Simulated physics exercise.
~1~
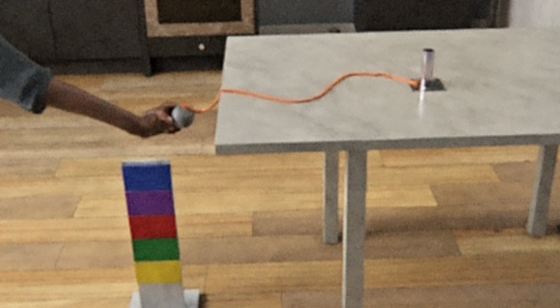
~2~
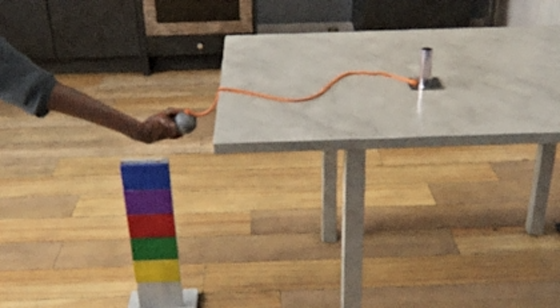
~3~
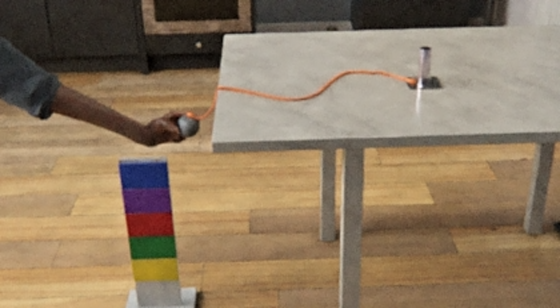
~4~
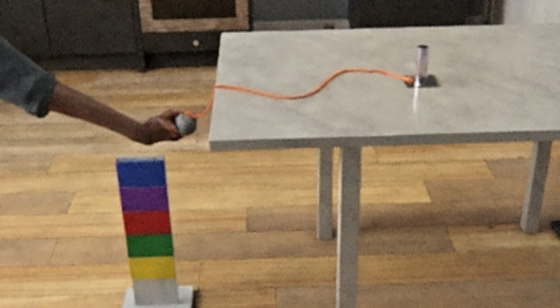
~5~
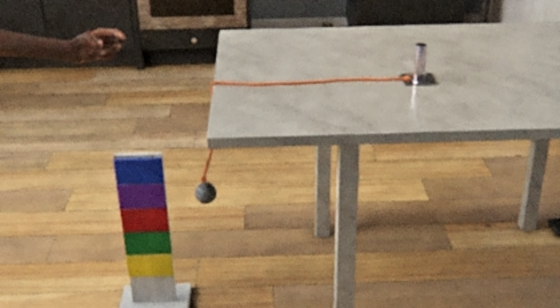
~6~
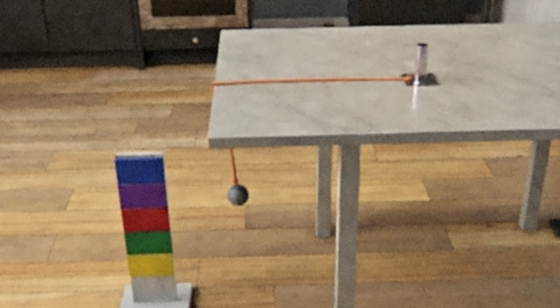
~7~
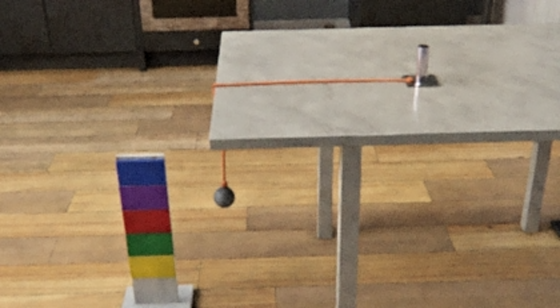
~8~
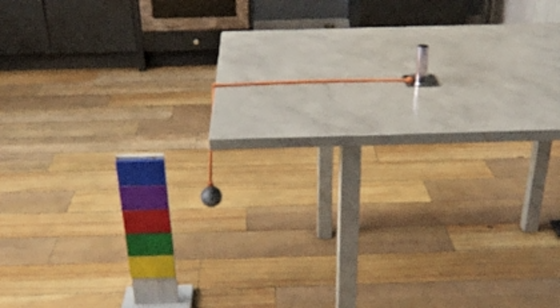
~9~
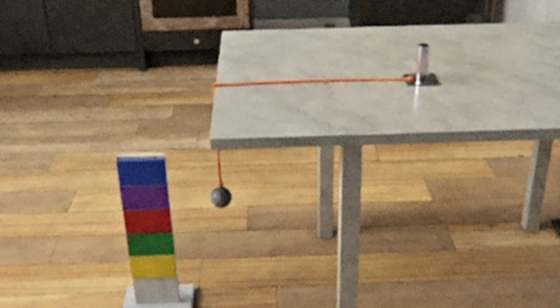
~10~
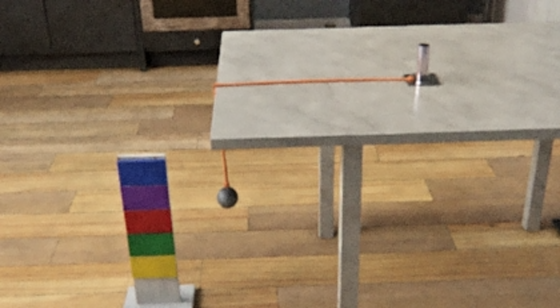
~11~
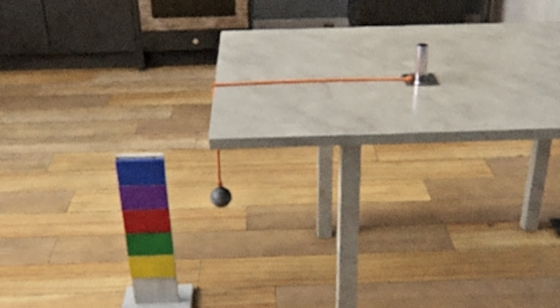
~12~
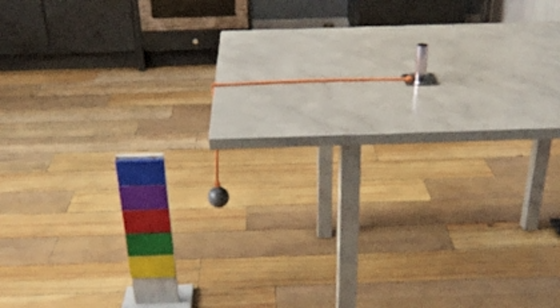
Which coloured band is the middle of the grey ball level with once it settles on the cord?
The middle of the ball settles level with the purple band.
